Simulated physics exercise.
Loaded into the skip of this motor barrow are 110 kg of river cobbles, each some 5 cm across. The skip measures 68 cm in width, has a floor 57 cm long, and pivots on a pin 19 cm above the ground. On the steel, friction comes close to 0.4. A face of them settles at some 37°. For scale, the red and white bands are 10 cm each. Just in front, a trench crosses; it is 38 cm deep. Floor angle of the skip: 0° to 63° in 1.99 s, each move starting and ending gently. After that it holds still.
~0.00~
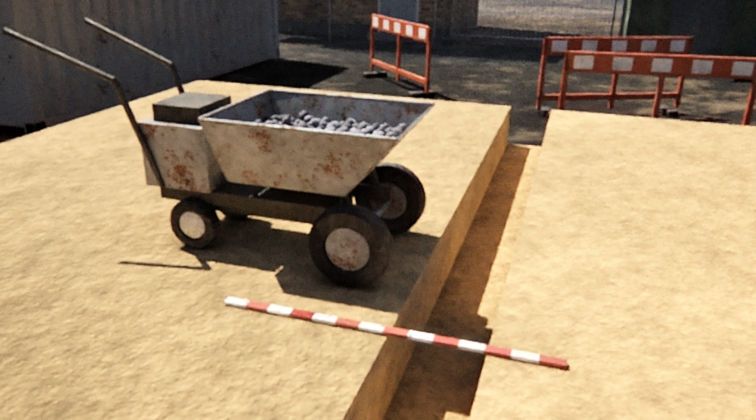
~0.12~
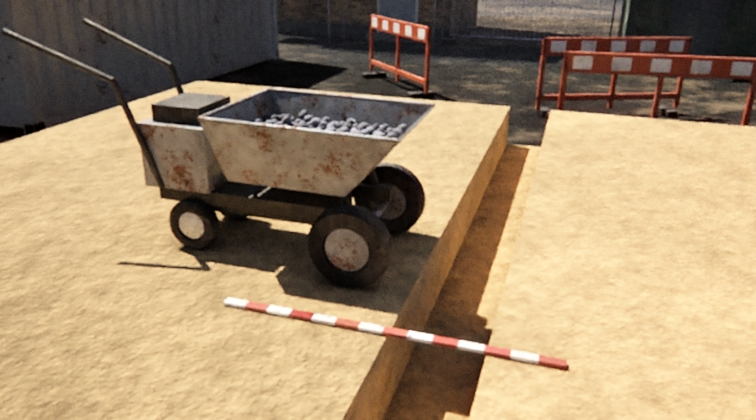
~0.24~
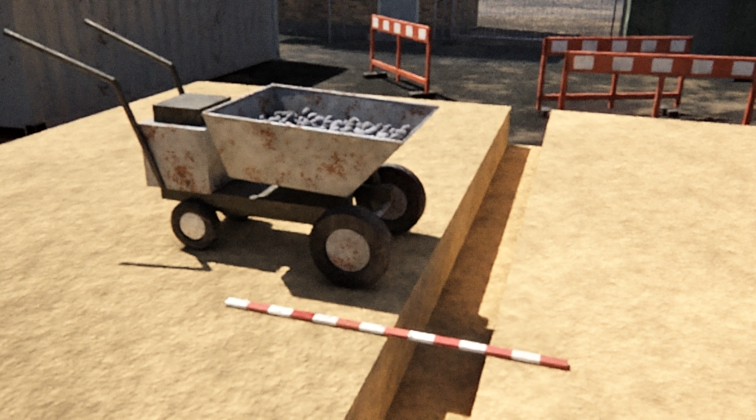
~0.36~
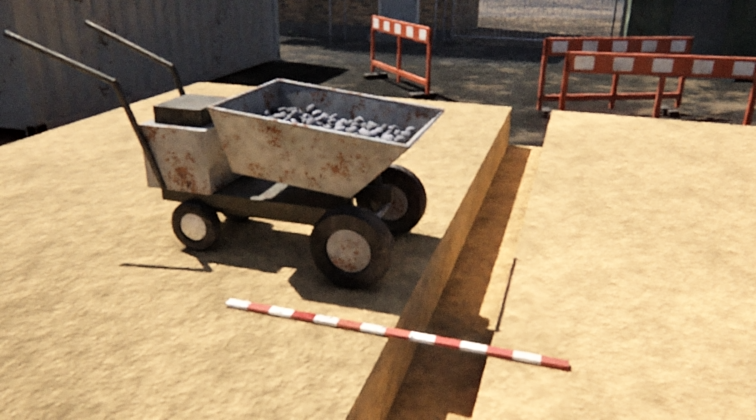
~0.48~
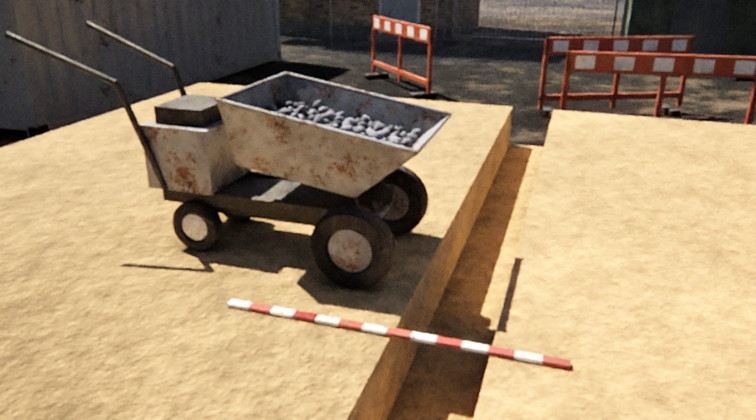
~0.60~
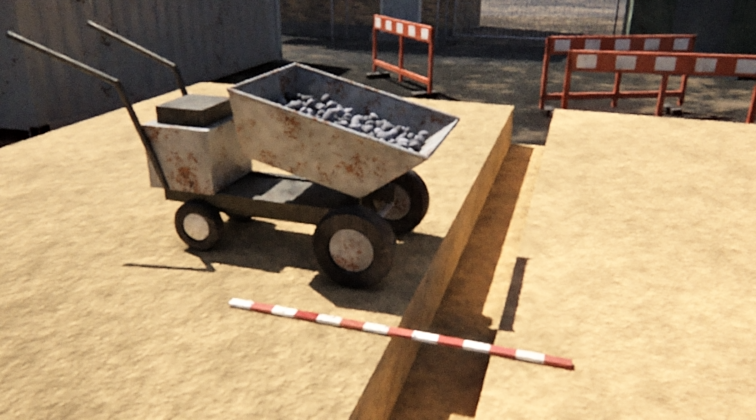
On a sunlit yard of sandy ground, seen from slightly above and to the side, a grey container stands at left and orange-and-white barriers stand behind. A rusty, pale motor barrow with dark handles and wheels carries grey stones beside a trench, with a red-and-white pole lying across it in front. The skip slowly tilts forward to the right, its rear rising from the chassis, while the wheels stay still.
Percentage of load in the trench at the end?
57 per cent.
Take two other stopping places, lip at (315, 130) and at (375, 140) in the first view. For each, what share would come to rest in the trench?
The first gives about 100 percent and the second about 75 percent.
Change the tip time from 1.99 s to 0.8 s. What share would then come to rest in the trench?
About 40 percent, I'd say.
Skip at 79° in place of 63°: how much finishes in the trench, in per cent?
It comes out at about 45 percent.
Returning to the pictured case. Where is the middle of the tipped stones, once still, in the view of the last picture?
Look at roughly (500, 321).
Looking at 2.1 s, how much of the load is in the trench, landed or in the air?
Some 10 per cent.
After 1.5 s the floor is at 53°; 100 % in the skip; the foremost stones are at (466, 206).
After 2.1 s the floor is at 63°; 70 % in the skip, 8 % in the trench, 22 % past the trench; the foremost stones are at (572, 289).
After 2.4 s the floor is at 63°; 42 % in the skip, 16 % in the trench, 42 % past the trench; the foremost stones are at (651, 290).
After 4.4 s the floor is at 63°; 0 % in the skip, 57 % in the trench, 43 % past the trench; the foremost stones are at (693, 294).
